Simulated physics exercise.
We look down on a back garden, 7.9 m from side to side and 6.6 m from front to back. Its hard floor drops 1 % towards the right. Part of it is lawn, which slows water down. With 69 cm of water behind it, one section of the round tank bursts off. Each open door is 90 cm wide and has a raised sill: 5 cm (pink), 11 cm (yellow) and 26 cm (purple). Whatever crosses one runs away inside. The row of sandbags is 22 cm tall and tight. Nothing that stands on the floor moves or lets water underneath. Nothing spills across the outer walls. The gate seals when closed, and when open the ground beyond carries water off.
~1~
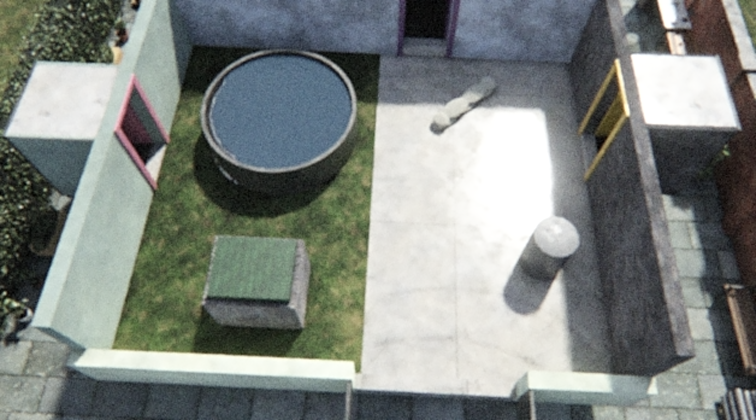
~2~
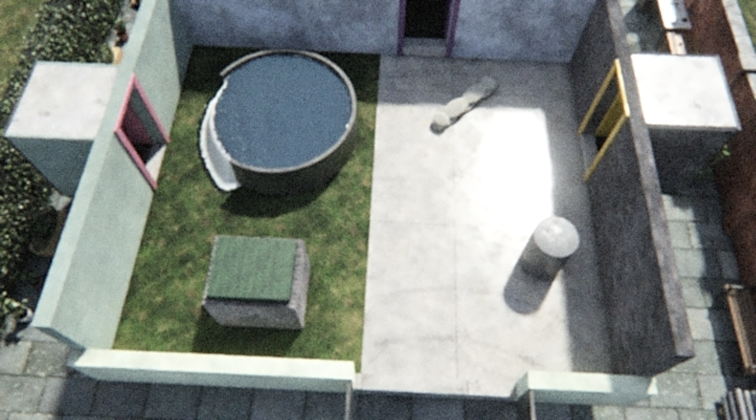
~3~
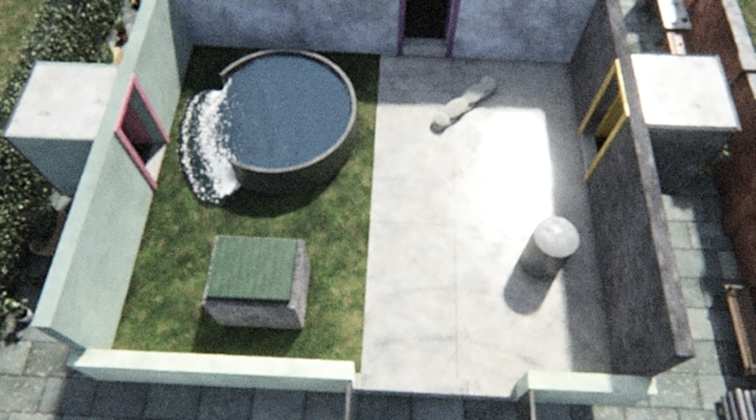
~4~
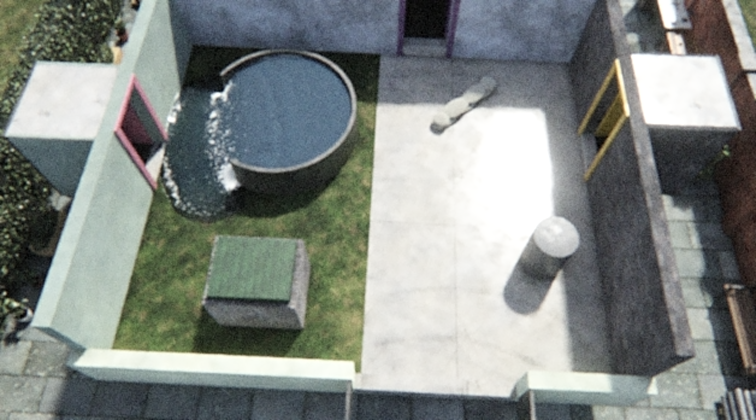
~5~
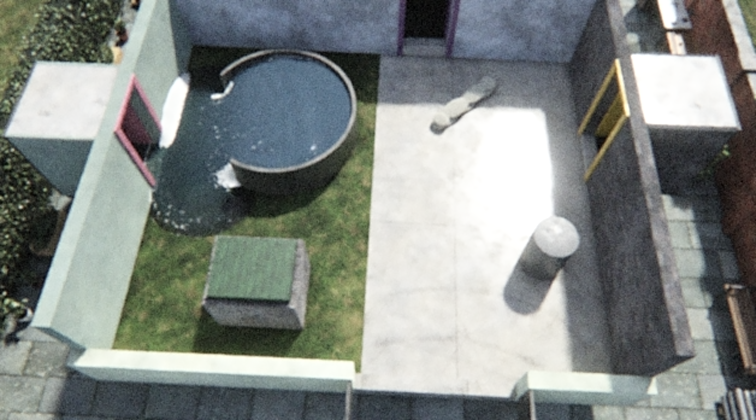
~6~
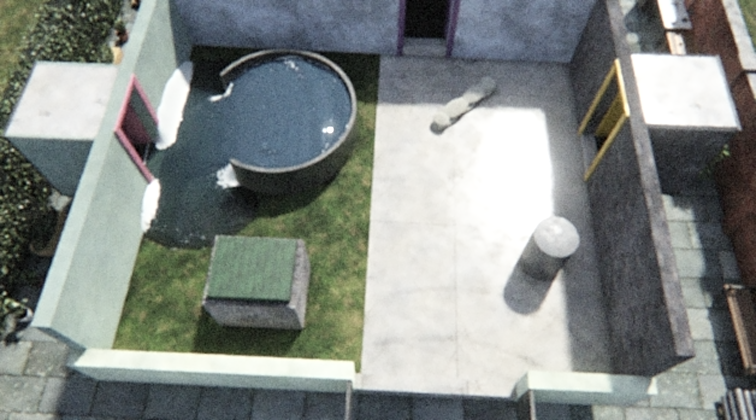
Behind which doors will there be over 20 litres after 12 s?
The water let in: At the pink door it exceeds the limit; at the yellow door it keeps below the limit; at the purple door it keeps below the limit.
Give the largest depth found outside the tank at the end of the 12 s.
Up to some 13 cm.
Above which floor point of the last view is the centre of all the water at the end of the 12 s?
At about (356, 189).
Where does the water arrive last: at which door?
It is the yellow one.
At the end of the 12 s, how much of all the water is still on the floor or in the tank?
About 76 per cent.
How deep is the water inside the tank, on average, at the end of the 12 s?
Roughly 9 cm on average.
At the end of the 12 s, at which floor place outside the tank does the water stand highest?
At about (595, 385).
A moment later water covers 15 % of the floor and is deepest (48 cm) near (180, 134); pink door 38 cm at the sill, 194 L in, yellow door not reached, purple door not reached.
Soon after water covers 25 % of the floor and is deepest (38 cm) near (157, 181); pink door 33 cm at the sill, 419 L in, yellow door not reached, purple door not reached.
Next water covers 35 % of the floor and is deepest (28 cm) near (155, 362); pink door 20 cm at the sill, 624 L in, yellow door not reached, purple door not reached.
Later on water covers 80 % of the floor and is deepest (14 cm) near (214, 298); pink door 10 cm at the sill, 771 L in, yellow door not reached, purple door 4 cm at the sill, 0 L in.
At the end water covers 95 % of the floor and is deepest (13 cm) near (595, 385); pink door 7 cm at the sill, 813 L in, yellow door 8 cm at the sill, 0 L in, purple door 6 cm at the sill, 0 L in.
